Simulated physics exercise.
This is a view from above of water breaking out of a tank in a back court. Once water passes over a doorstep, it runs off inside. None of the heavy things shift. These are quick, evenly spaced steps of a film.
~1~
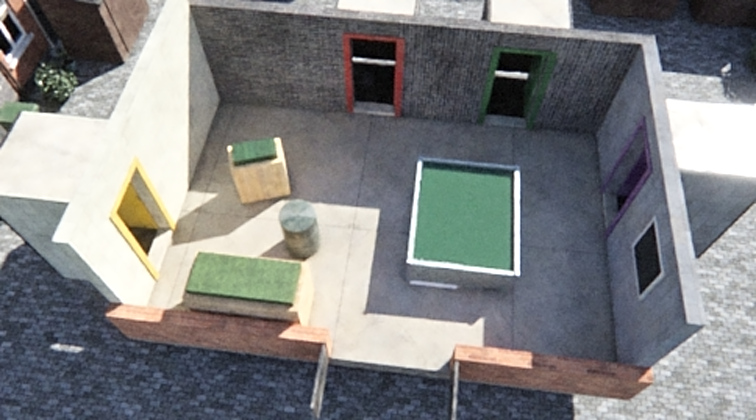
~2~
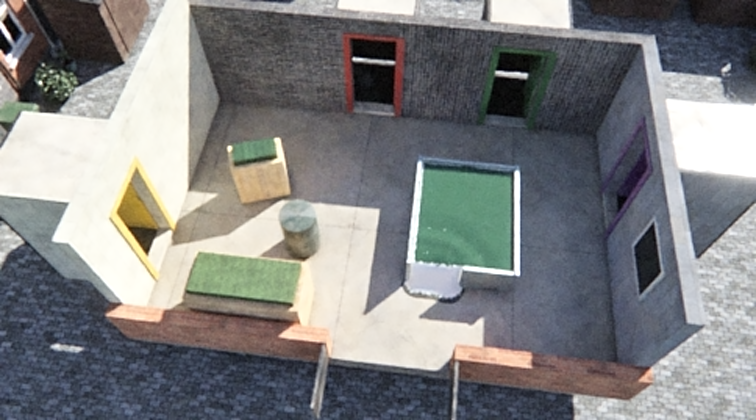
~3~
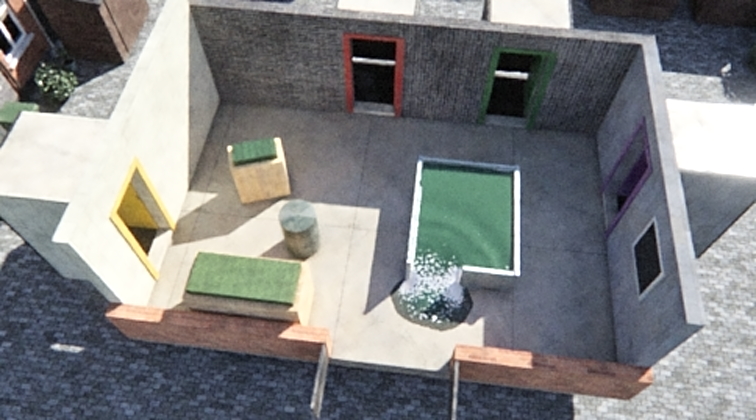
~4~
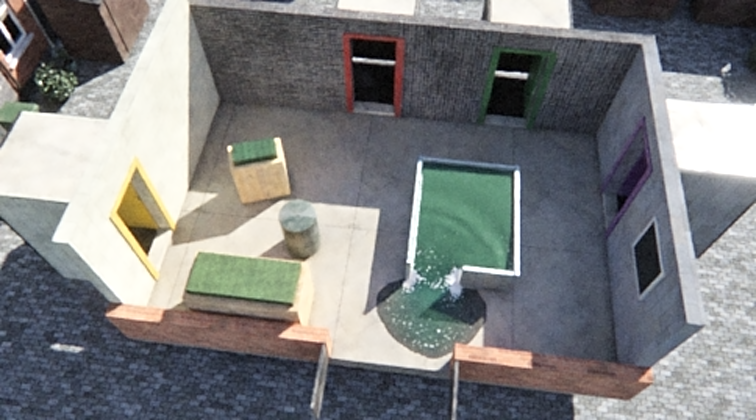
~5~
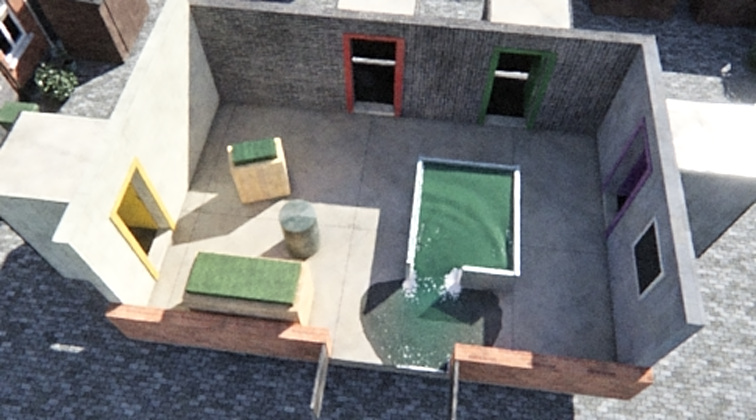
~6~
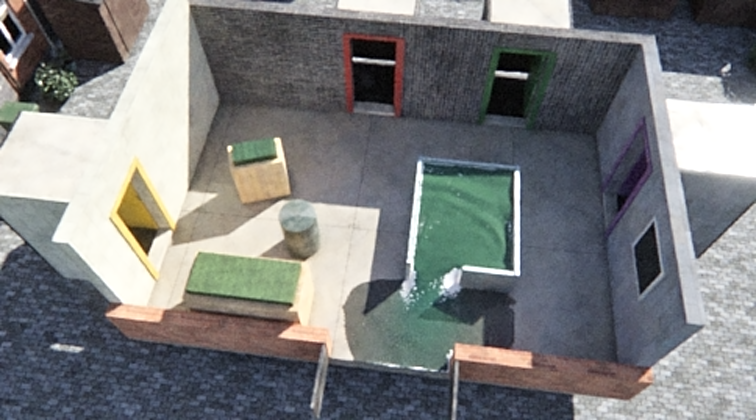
A roofless court with grey walls and a low, broken brick front wall is seen from high above by a still camera. A large white-rimmed tank of green water stands right of centre, with a grey-green drum and two green-topped pale blocks at left, and red, green, yellow and purple door or window surrounds. Water bursts from the tank's lower left corner, foams, and spreads darkly across the floor to the front gap.
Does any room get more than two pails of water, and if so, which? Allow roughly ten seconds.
Result: Red door: Not over the line on that one; yellow door: Not over the line on that one; purple door: Not over the line on that one; green door: Not over the line on that one.
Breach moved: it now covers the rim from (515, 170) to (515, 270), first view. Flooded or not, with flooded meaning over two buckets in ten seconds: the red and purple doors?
I'd say the red door stays shy of the line and the purple door crosses the line.
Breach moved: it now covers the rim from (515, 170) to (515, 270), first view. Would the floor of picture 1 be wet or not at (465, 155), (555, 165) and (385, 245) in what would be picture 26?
Point by point: Swamped, swamped and untouched.
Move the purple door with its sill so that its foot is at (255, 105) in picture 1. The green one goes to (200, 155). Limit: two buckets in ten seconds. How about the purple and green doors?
Taking them in turn, the purple door misses the threshold and the green door misses the threshold.
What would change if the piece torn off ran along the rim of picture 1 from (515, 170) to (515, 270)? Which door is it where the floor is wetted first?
That would be the purple door.
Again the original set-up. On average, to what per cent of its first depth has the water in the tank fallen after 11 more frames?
I'd put it at some 60 per cent.
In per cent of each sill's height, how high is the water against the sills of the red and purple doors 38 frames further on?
0 and 20 %, in that order.
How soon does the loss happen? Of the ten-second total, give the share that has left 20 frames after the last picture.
Approximately 55 %.
A moment on, water covers 15 % of the floor; the red door not reached, the yellow door not reached, the purple door not reached, the green door not reached.
Next, water covers 20 % of the floor; the red door not reached, the yellow door not reached, the purple door not reached, the green door not reached.
Then, water covers 25 % of the floor; the red door not reached, the yellow door not reached, the purple door not reached, the green door not reached.
Later, water covers 35 % of the floor; the red door not reached, the yellow door wet at the sill, nothing in, the purple door wet at the sill, nothing in, the green door not reached.
In the end, water covers 45 % of the floor; the red door not reached, the yellow door wet at the sill, nothing in, the purple door wet at the sill, nothing in, the green door wet at the sill, nothing in.
